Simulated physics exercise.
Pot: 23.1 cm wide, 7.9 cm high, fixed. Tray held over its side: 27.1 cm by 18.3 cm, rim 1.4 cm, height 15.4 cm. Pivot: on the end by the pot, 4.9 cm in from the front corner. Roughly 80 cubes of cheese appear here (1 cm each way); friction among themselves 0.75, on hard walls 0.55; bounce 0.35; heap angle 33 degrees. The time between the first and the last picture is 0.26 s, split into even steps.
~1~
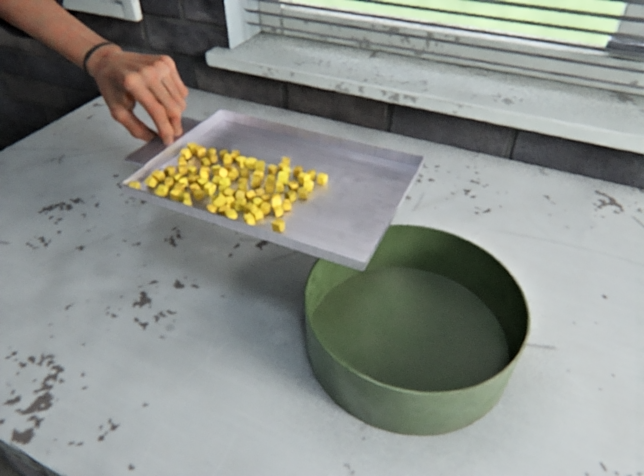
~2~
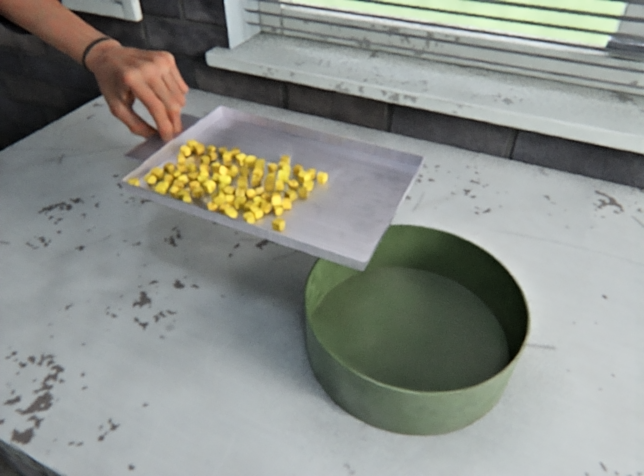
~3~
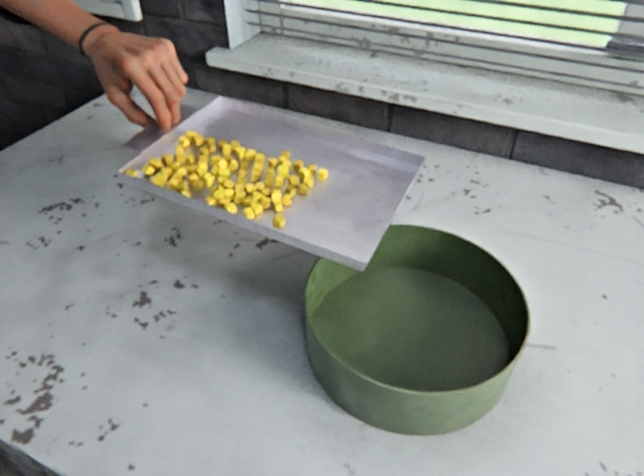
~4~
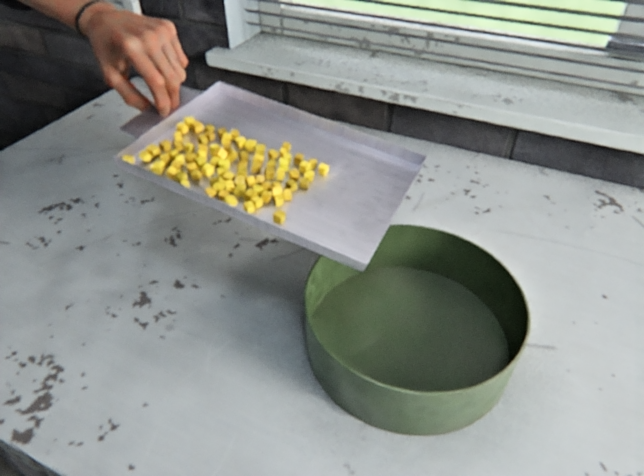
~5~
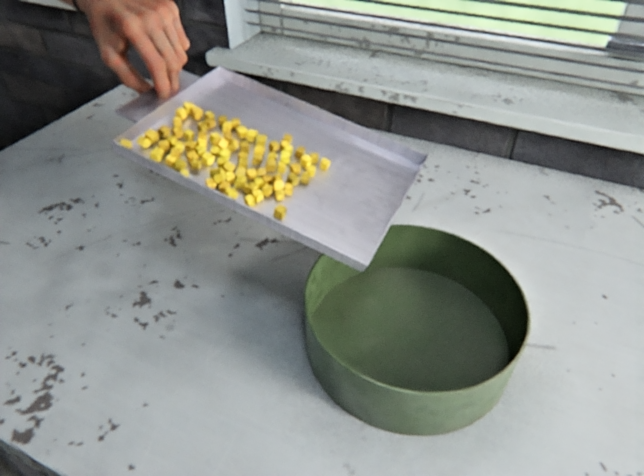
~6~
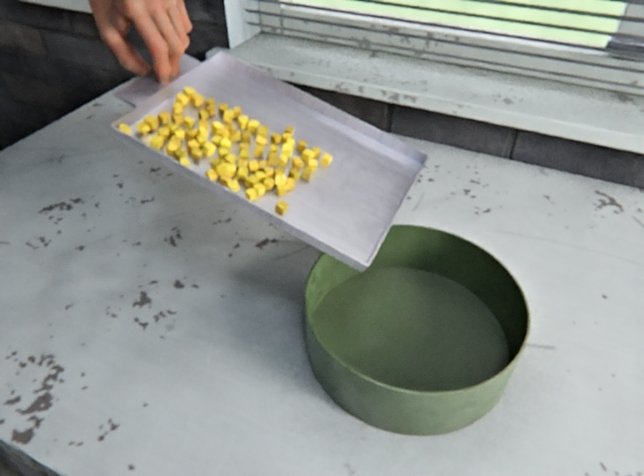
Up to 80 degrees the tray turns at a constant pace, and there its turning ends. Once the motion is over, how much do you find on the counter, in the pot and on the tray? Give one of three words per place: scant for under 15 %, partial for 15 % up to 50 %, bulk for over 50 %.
Counter - scant, pot - bulk, tray - partial.
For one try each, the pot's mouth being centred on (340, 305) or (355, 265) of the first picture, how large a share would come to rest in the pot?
Near 45 and 40 percent, one try each.
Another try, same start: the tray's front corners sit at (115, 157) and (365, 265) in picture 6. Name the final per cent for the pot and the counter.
The pot gets 75 and the counter 5.
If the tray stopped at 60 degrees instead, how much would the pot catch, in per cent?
60 per cent.
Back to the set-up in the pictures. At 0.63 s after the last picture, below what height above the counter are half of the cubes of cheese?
Roughly 16 centimetres.
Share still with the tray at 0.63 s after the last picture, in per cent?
Roughly 65 per cent.
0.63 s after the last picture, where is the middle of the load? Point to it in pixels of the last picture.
Load centre, approx.: (394, 235) px.
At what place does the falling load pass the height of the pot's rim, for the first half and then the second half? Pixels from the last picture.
Early half: About (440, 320); late half: (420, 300).
Then, 0.38 s after the last picture, tilt 47 degrees; the tray holds 100 %, the pot 0 %.
Then, 0.63 s after the last picture, tilt 68 degrees; the tray holds 65 %, the pot 10 %.
Then, 0.99 s after the last picture, tilt 80 degrees; the tray holds 35 %, the pot 60 %.
In the end, counter 0 %, pot 70 %, tray 30 %.
